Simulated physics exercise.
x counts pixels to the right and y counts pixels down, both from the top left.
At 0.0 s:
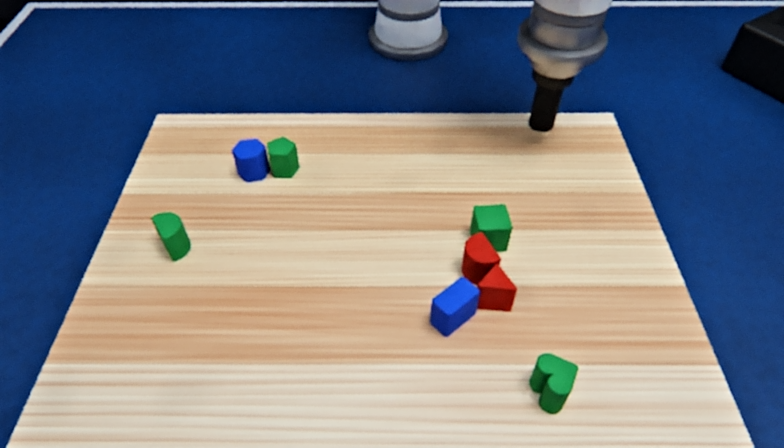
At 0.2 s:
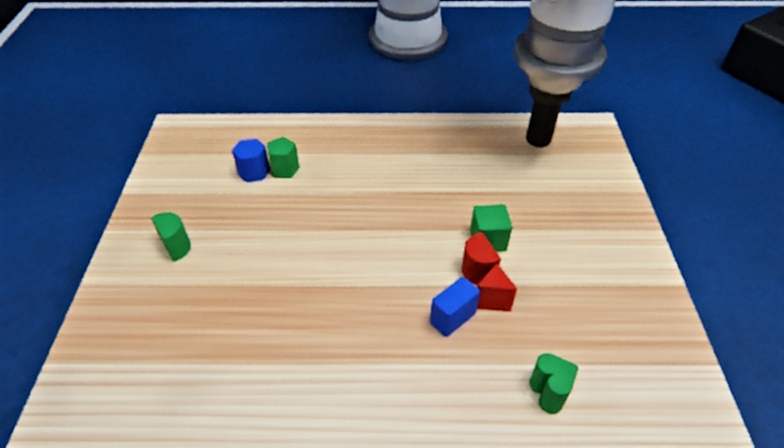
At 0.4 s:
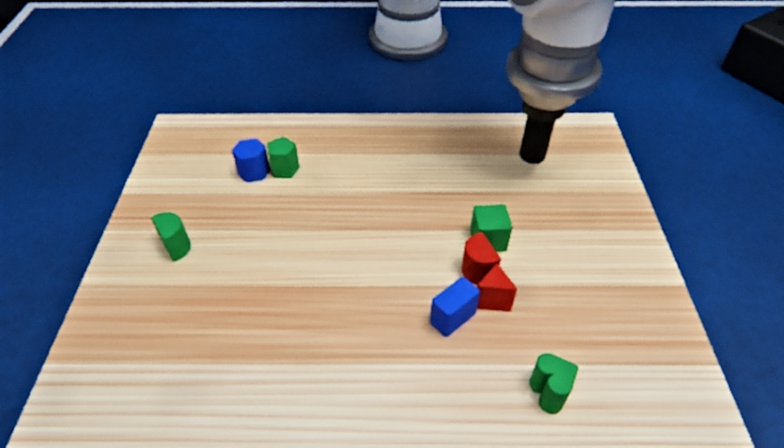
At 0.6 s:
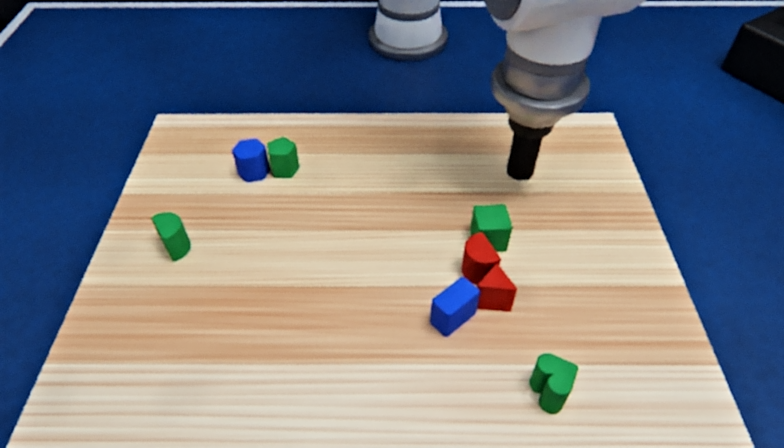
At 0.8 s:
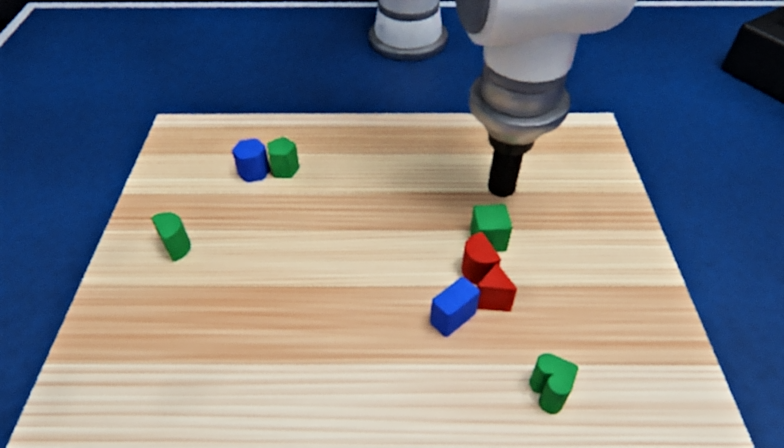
In the video, a robotic arm with a dark post moves down and slightly left over a wooden board, nearing a green square block beside red and blue pieces, while all the scattered blocks stay still.
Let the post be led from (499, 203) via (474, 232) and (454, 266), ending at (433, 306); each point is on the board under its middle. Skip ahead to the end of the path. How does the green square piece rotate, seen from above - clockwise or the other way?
Looking down, it rotates anti-clockwise.
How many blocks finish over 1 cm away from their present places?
I expect three or more blocks to be moved by more than 1 cm.
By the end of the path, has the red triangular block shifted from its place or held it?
Gets moved.
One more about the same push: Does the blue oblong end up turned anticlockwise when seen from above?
No - that is not the case.
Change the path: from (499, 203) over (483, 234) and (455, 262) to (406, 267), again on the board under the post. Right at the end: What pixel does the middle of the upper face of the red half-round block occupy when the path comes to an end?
So, by the moment the path ends, you'll find the top centre of the red half-round block at (471, 291).
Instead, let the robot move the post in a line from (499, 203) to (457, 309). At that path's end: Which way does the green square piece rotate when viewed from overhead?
It rotates clockwise.
On the path given first. One third of the way, post at (476, 217); red half-round block at (478, 261), turned 35° anticlockwise; green square piece at (480, 232).
Two thirds of the way, post at (455, 252); blue oblong at (455, 317), turned 45° clockwise; red half-round block at (484, 294), turned 85° anticlockwise; green square piece at (466, 270), turned 15° anticlockwise; red triangular block at (515, 297), turned 25° anticlockwise.
At the end, post at (435, 292); blue oblong at (454, 329), turned 75° clockwise; red half-round block at (496, 316), turned 120° anticlockwise; green square piece at (465, 302), turned 50° anticlockwise; red triangular block at (522, 303), turned 55° anticlockwise.
